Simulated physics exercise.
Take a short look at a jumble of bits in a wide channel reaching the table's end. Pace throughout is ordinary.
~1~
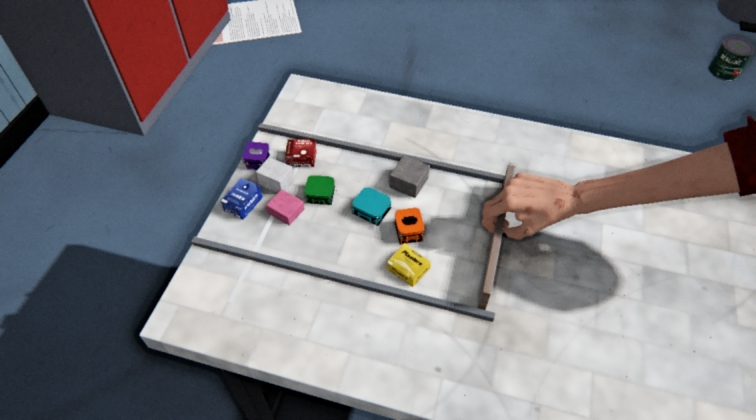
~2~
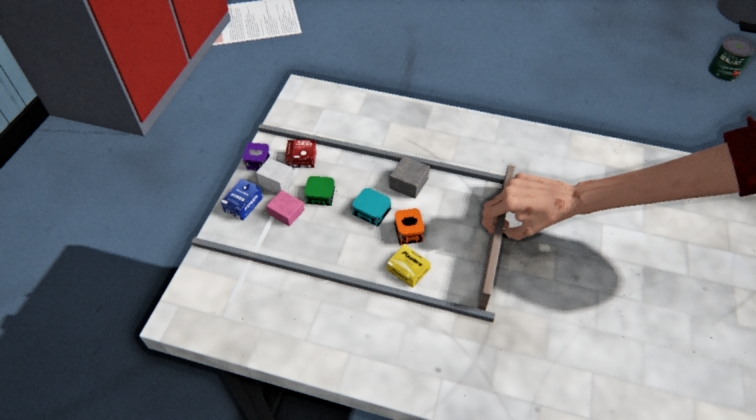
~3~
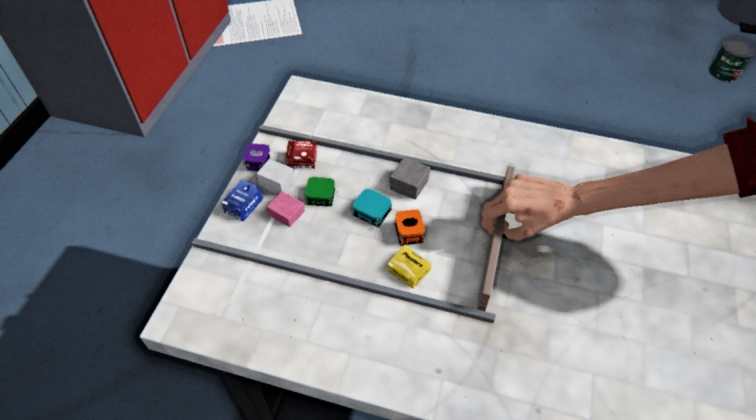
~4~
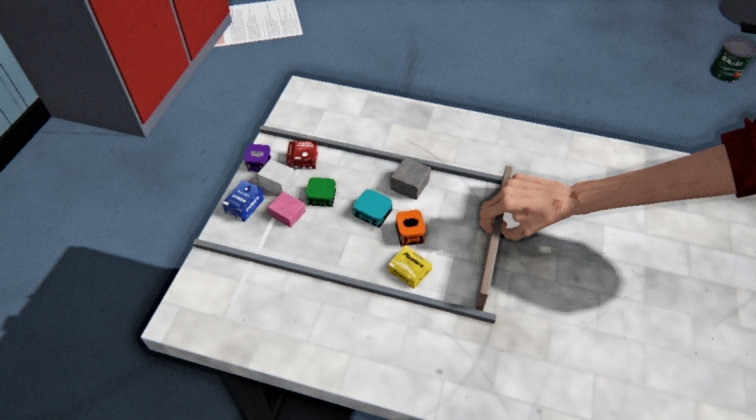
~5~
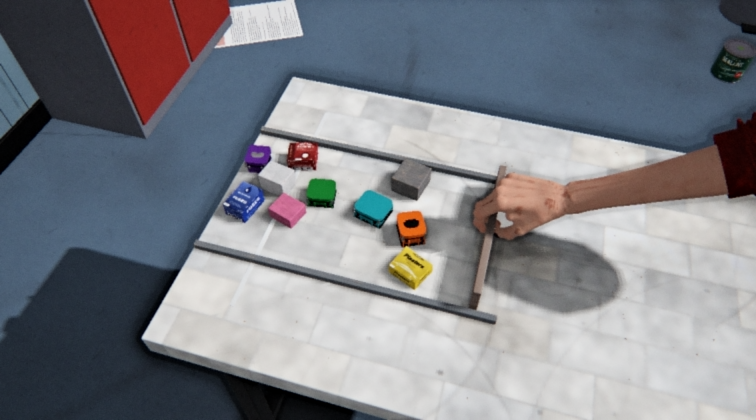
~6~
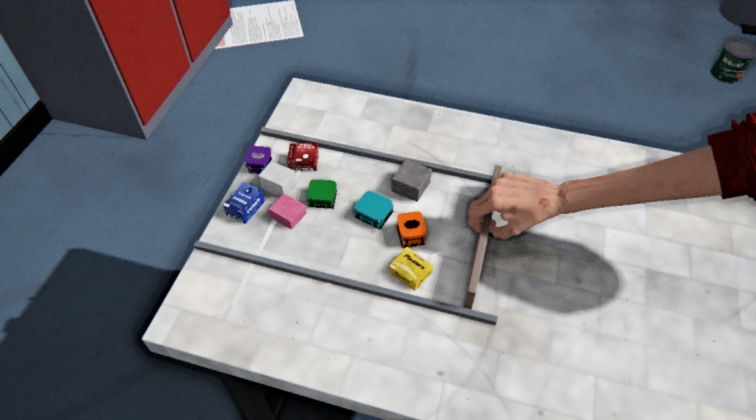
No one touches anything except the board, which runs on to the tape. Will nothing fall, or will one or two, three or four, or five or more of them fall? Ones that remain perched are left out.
After the sweep, the pieces gone from the top come to three or four, as it turns out.
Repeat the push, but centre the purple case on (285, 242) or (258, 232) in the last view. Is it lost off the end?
Order of tries: On, on.
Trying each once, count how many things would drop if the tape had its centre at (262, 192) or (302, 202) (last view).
In order, 6 then 2.
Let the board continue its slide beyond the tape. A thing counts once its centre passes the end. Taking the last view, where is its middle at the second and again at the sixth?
At (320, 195) for the second, at (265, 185) for the sixth.
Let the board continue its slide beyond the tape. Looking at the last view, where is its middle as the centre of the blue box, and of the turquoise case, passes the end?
For the blue box at (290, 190), for the turquoise case at (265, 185).
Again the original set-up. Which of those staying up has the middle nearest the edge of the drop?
Foremost: The red box.
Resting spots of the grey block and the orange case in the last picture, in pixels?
Near (288, 155) and (272, 195).
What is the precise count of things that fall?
A count of exactly 4.
Soon after, none off yet; purple case at rest near (259, 160); blue box at rest near (244, 203); white block at rest near (278, 180).
After that, none off yet; purple case at rest near (259, 160); blue box at rest near (244, 203); white block at rest near (276, 180).
And then, one off so far; purple case on its way down near (239, 188); blue box at rest near (243, 203); white block displaced well along near (232, 167).
In the end, the number that fall off is three or four; gone, green case, white block, blue box and purple case.
